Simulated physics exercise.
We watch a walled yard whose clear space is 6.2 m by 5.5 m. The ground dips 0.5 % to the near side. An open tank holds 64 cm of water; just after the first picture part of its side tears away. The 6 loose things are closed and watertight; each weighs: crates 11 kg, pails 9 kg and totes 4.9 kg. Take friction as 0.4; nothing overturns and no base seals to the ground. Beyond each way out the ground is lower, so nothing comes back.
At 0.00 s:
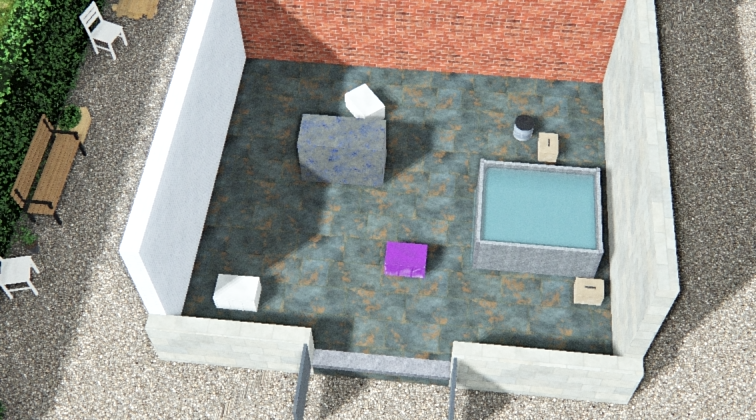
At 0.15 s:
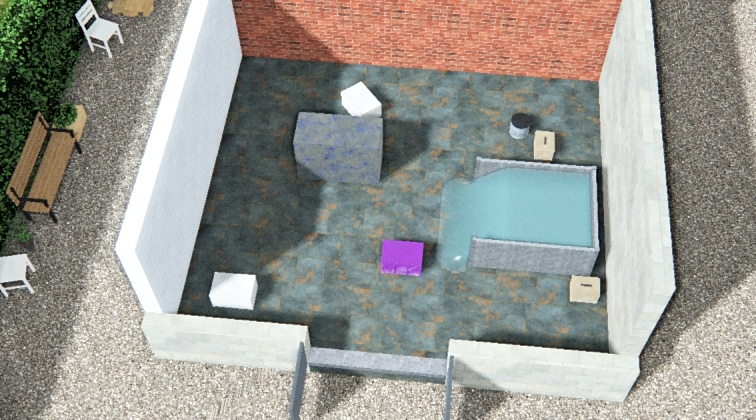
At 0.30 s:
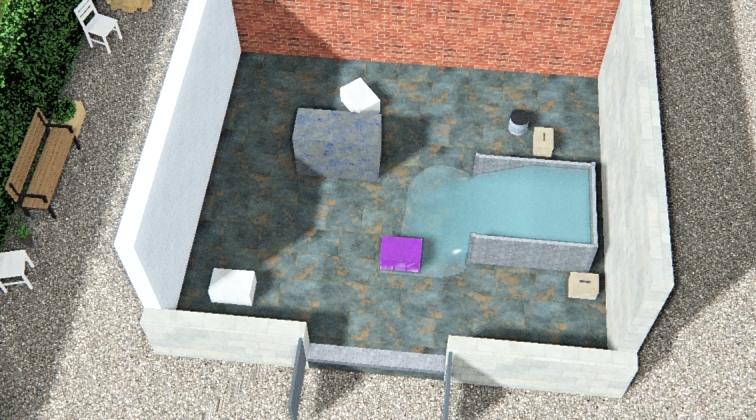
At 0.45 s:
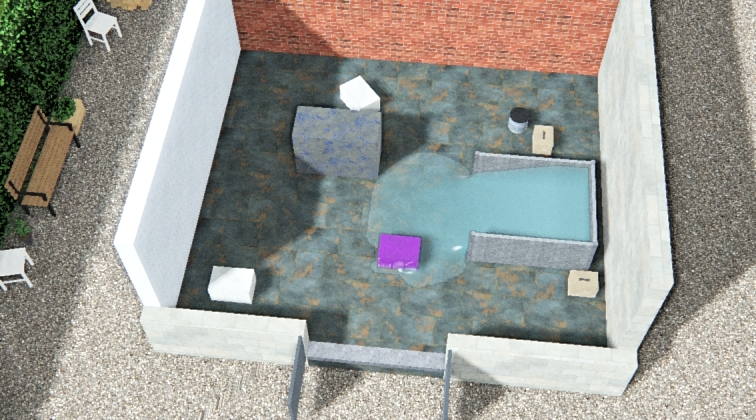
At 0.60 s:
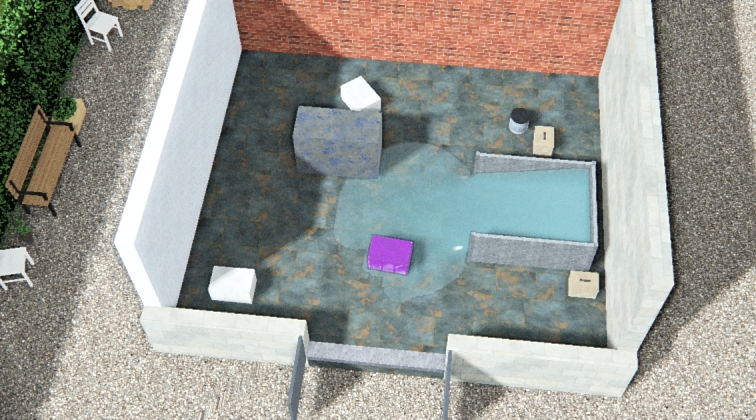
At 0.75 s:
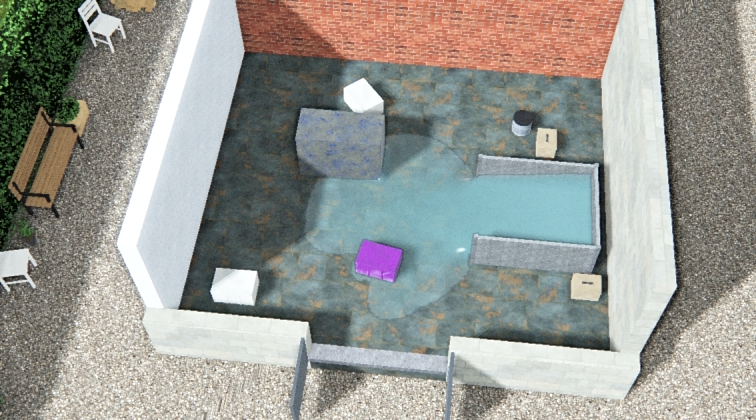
Water pours from the tank's open left side, spreads across the yard, and pushes the purple crate left.
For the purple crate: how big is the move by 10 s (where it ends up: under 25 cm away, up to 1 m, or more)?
Purple crate ends far away.
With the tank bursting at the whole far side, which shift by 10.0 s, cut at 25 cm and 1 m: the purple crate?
In that case the purple crate barely shifts.
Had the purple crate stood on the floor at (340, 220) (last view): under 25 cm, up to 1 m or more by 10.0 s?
It ends far away.
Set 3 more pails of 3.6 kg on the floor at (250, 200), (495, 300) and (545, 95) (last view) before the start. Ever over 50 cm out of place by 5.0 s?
In that order: Past it, under, short of it.
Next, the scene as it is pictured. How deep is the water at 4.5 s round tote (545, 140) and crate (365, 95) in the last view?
Roughly 0 and 10 cm.
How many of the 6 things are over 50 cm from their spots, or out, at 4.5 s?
By then 2.
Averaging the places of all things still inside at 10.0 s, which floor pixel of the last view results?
Near (521, 213).
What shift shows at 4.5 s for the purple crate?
Roughly 120 cm by then.
After 2.0 s the purple crate is near (247, 311), 2.5 m from its start, aground; 0 of 6 are out; 0 afloat.
After 4.5 s the purple crate is near (352, 299), 1.1 m from its start, afloat; 0 of 6 are out; 3 afloat.
After 7.0 s the purple crate is near (549, 336), 2.4 m from its start, aground; 0 of 6 are out; 2 afloat.
After 10.0 s the purple crate is near (571, 293), 2.5 m from its start, afloat; 0 of 6 are out; 4 afloat.
